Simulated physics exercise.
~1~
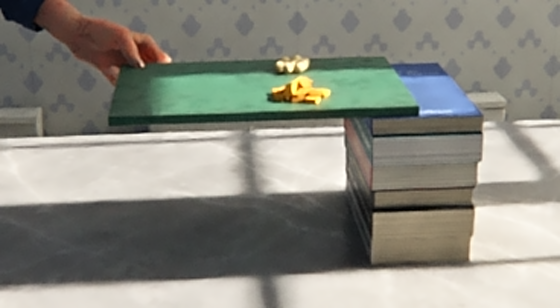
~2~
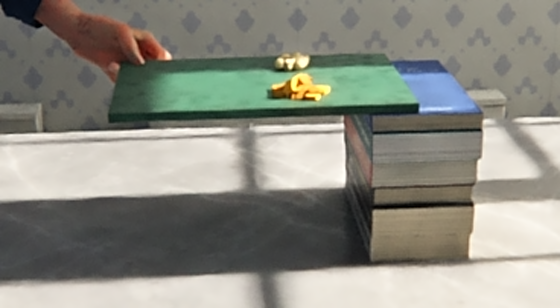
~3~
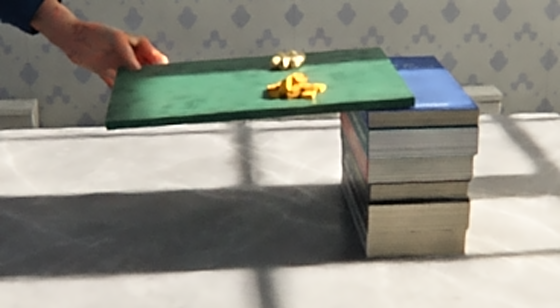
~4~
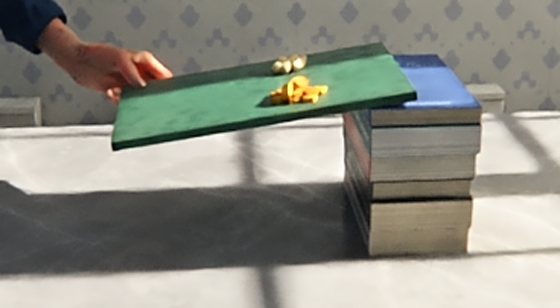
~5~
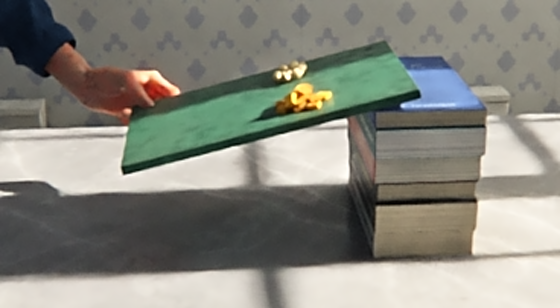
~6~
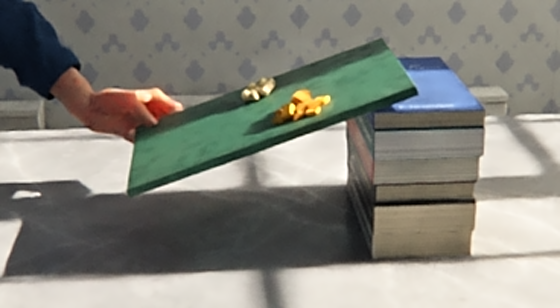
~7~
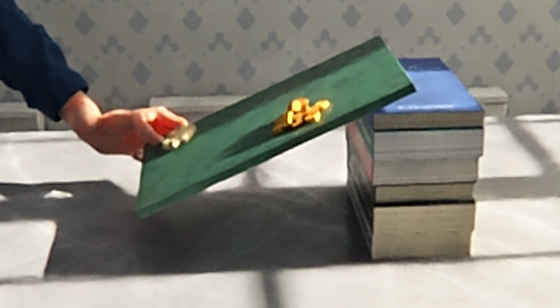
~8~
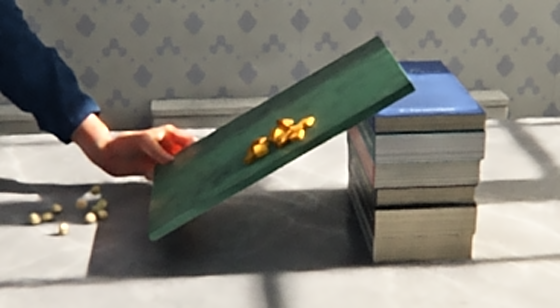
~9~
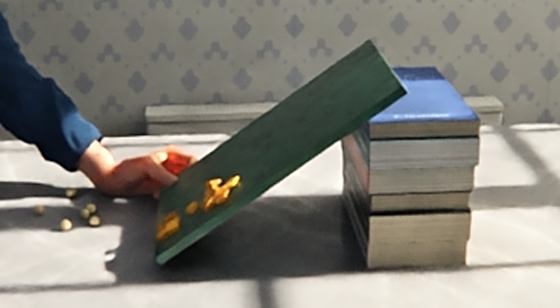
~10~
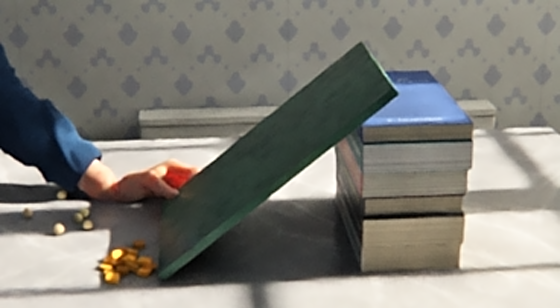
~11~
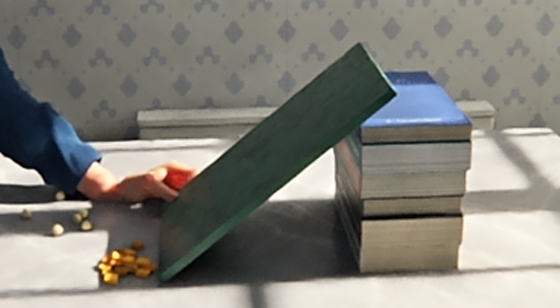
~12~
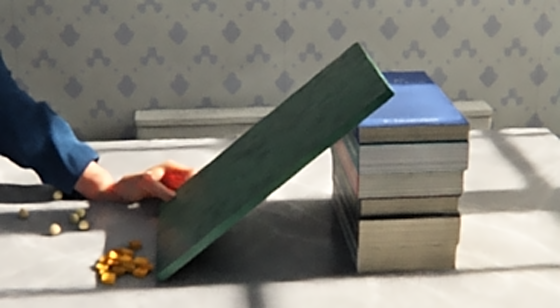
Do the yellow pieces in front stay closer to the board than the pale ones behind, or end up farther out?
The yellow pieces stay closer, heaped at the foot of the board, while the pale ones from the back end up farther out.
On a table, a hand tilts a green board, spilling pale pieces first, then yellow ones.
